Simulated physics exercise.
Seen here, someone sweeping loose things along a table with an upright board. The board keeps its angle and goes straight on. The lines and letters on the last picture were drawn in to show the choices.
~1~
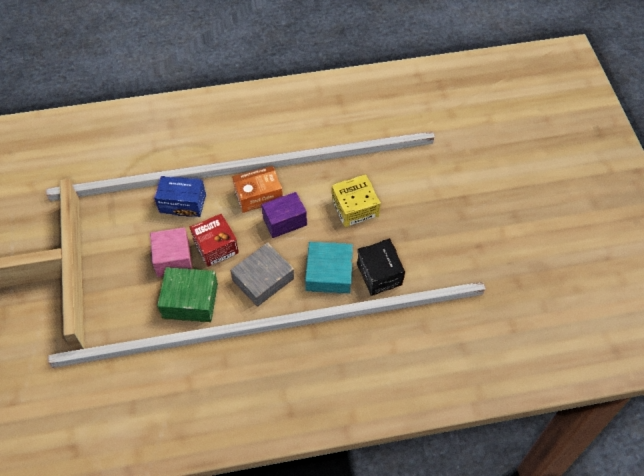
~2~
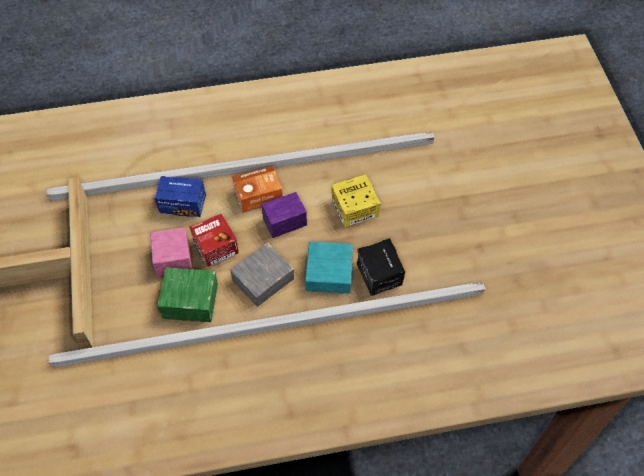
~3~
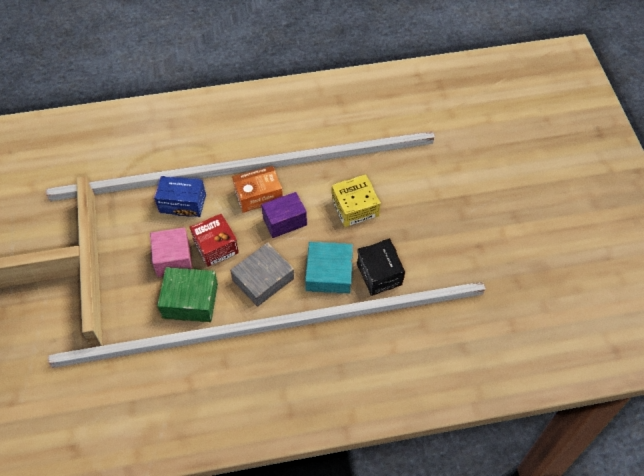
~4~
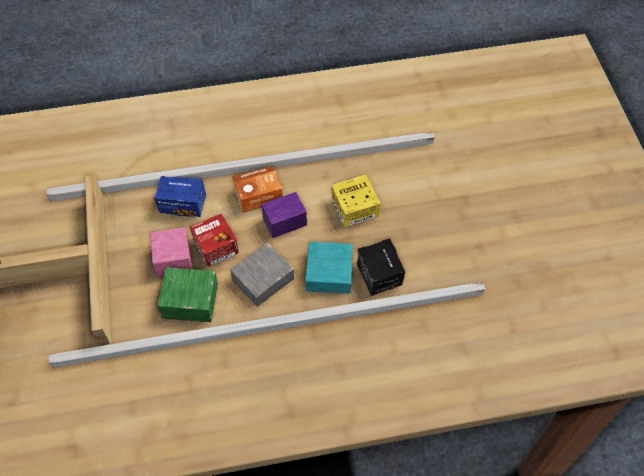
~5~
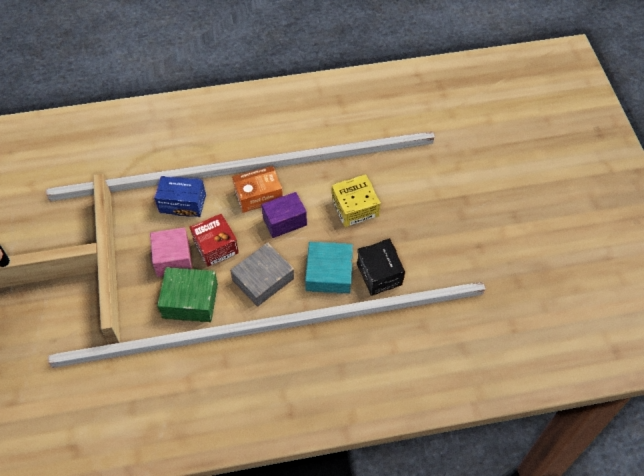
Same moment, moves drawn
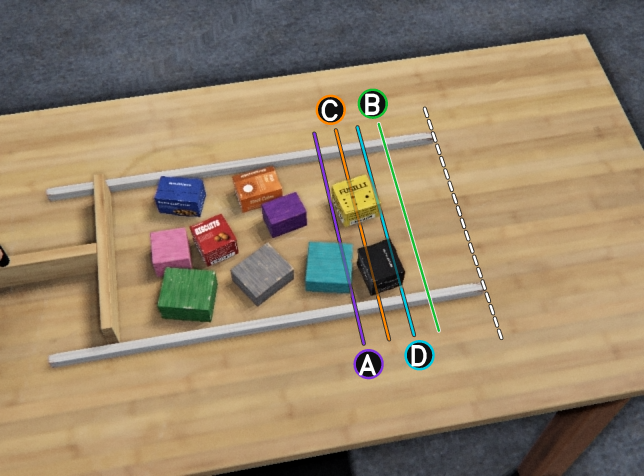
The video shows an upright wooden board sliding slowly to the right between two pale rails on a wooden table, drawing nearer to a scattered group of colourful boxes and blocks, which all stay still.
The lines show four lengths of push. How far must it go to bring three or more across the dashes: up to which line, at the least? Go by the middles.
Up to line C.
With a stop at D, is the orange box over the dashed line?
No.
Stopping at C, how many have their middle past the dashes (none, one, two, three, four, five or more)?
Three.
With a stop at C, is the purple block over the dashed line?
No.
On the copy, A at (337, 230); B at (406, 219); C at (360, 226); D at (383, 223); the dashed line at (459, 211).
On C. First, board (196, 232); black packet (382, 267); yellow packet (356, 201); none across.
Then, board (287, 217); black packet (462, 254); yellow packet (413, 191); none across.
Finally, board (357, 207); black packet (529, 243); yellow packet (476, 178); three across.
By contrast, A gets only two across; B gets six across, but is farther than needed; D gets four across, but is farther than needed.
